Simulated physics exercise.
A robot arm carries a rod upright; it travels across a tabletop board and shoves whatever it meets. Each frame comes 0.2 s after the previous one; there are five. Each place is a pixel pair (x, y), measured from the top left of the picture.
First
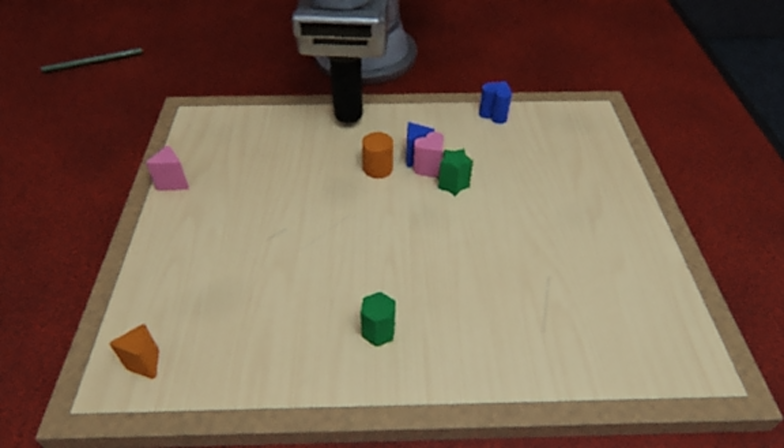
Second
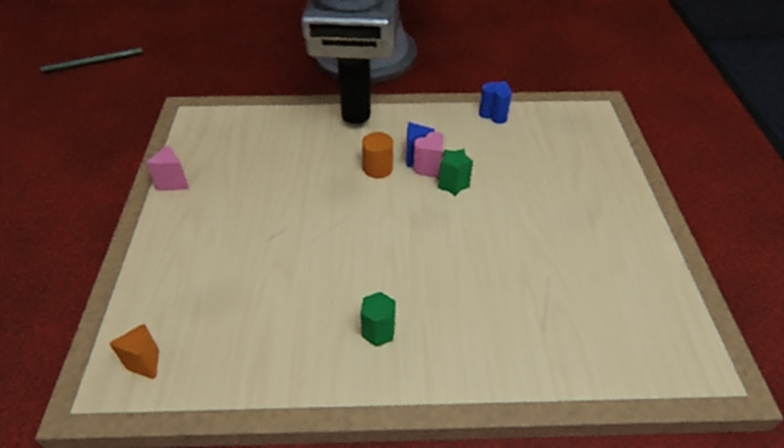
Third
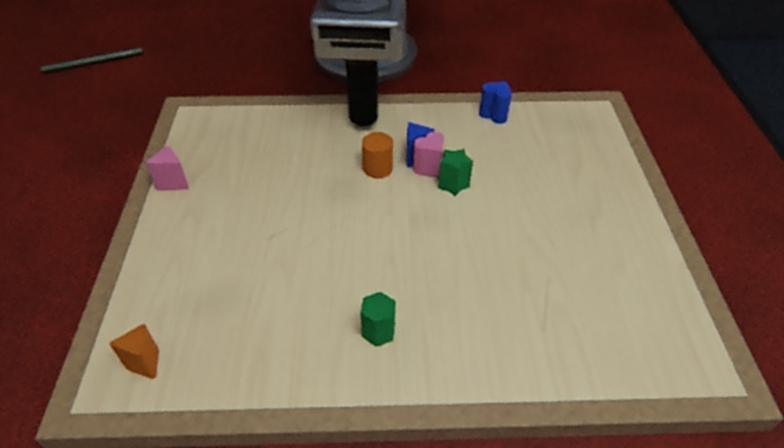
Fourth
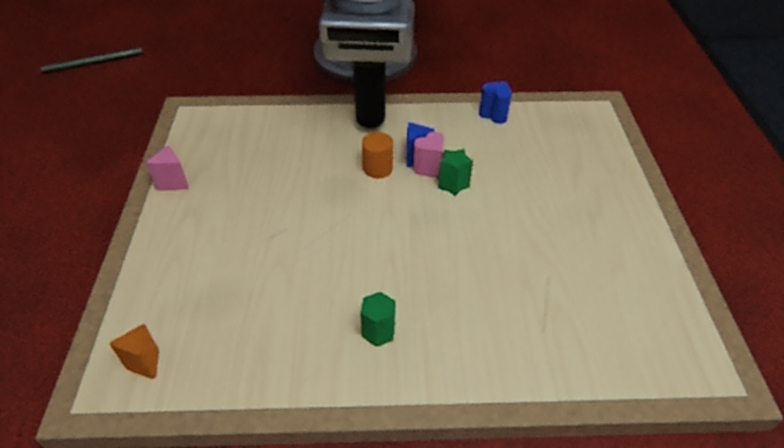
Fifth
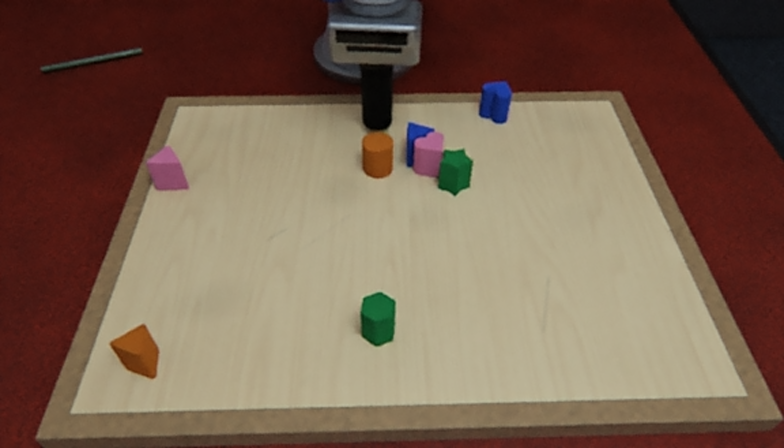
At first, a robot arm's dark rod stands at the far edge of a wooden board scattered with coloured blocks, just left of an orange cylinder. The rod then slides slightly rightward in small steps until it is directly behind the cylinder, while every block stays still.
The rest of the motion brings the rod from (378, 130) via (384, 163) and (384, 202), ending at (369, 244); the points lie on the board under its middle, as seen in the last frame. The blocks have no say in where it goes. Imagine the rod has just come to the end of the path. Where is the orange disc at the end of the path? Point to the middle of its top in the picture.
Top centre: (333, 225).
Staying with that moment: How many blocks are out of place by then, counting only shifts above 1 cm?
I expect one block to move.
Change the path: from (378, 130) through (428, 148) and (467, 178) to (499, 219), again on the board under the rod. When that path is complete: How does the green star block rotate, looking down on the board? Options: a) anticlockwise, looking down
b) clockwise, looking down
Letter b.
The first path, step by step. One third of the way, rod at (384, 157); orange disc at (376, 158).
Two thirds of the way, rod at (384, 194); orange disc at (363, 194).
At the end, rod at (369, 237); orange disc at (333, 225); blue triangular block not moved.
